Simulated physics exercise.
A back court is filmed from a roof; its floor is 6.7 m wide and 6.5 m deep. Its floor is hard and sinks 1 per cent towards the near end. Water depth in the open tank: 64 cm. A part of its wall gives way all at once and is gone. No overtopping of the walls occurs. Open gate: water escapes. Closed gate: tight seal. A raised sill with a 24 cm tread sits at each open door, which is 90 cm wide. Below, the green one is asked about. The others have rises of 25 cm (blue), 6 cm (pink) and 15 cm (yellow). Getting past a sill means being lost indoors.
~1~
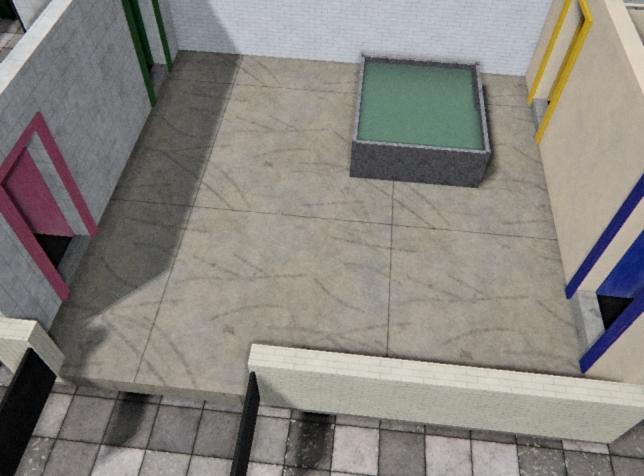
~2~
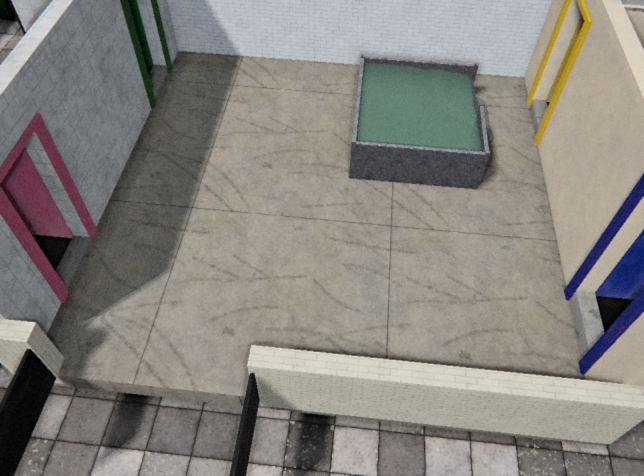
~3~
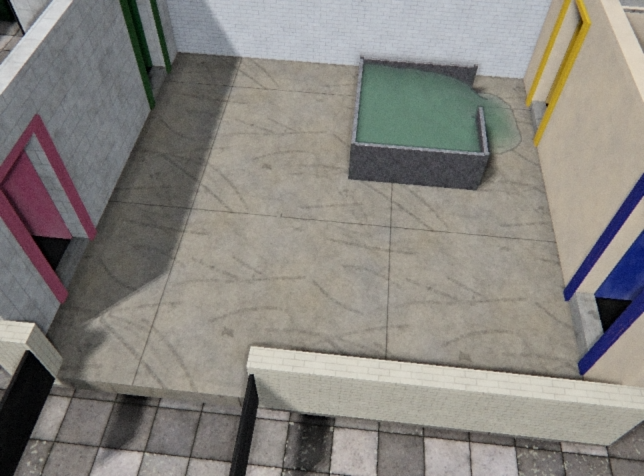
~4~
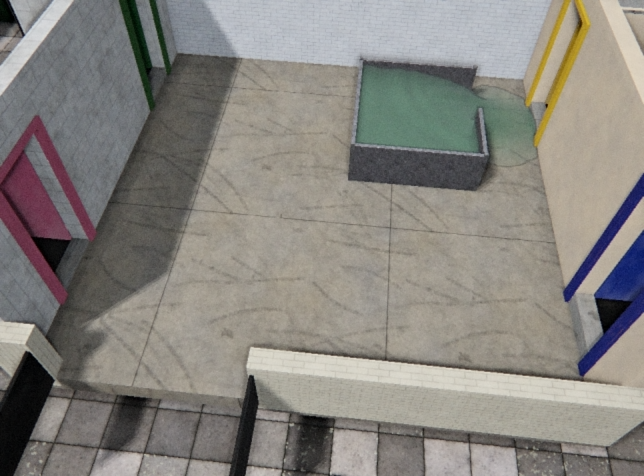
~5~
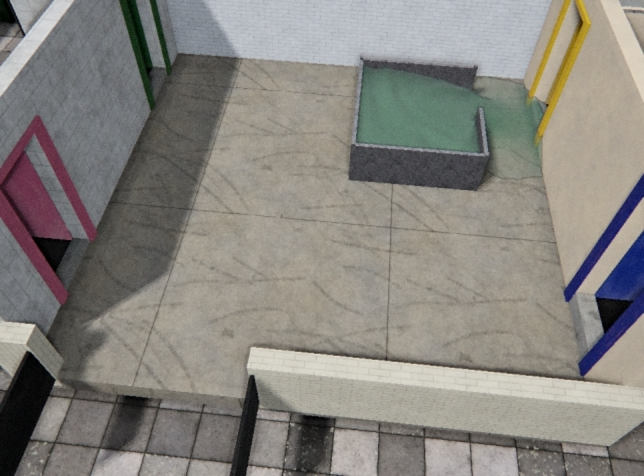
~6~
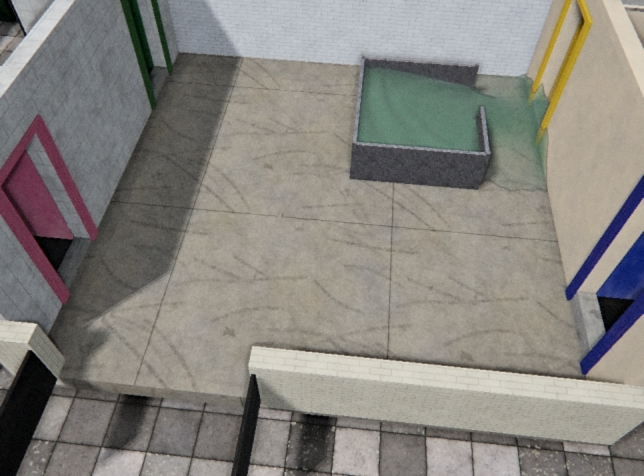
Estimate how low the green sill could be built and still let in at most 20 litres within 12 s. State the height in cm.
I would say 8.5 cm or so.
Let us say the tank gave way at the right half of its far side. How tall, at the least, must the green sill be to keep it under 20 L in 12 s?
Close to 12.5 cm at the least.
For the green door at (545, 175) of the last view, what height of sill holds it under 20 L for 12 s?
It needs about 10.0 cm.
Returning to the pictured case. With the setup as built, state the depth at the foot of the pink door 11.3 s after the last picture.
Some 6.0 cm.
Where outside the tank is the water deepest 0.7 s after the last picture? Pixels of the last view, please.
Look close to (524, 78).
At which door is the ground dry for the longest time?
Door: Pink.
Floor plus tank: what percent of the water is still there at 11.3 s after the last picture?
Roughly 72 per cent of the water.
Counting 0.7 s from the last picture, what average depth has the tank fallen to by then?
The mean depth is about 45 cm.
Then, 0.7 s after the last picture water covers 10 % of the floor, deepest (54 cm) near (524, 78); it has not reached the green door.
Then, 2.3 s after the last picture water covers 35 % of the floor, deepest (31 cm) near (534, 128); it has not reached the green door.
Then, 11.3 s after the last picture water covers 90 % of the floor, deepest (8 cm) near (40, 355); 5 cm at the green door, 0 litres in over its 17 cm sill.
At the green door as built, the water peaked near 12 cm, 4.1 s after the last picture.
Run again over the same 12 s with other heights there, 34 litres in over 7.5 cm, 9 litres over 10 cm. The limit of 20 litres is kept from about 8.5 cm up.
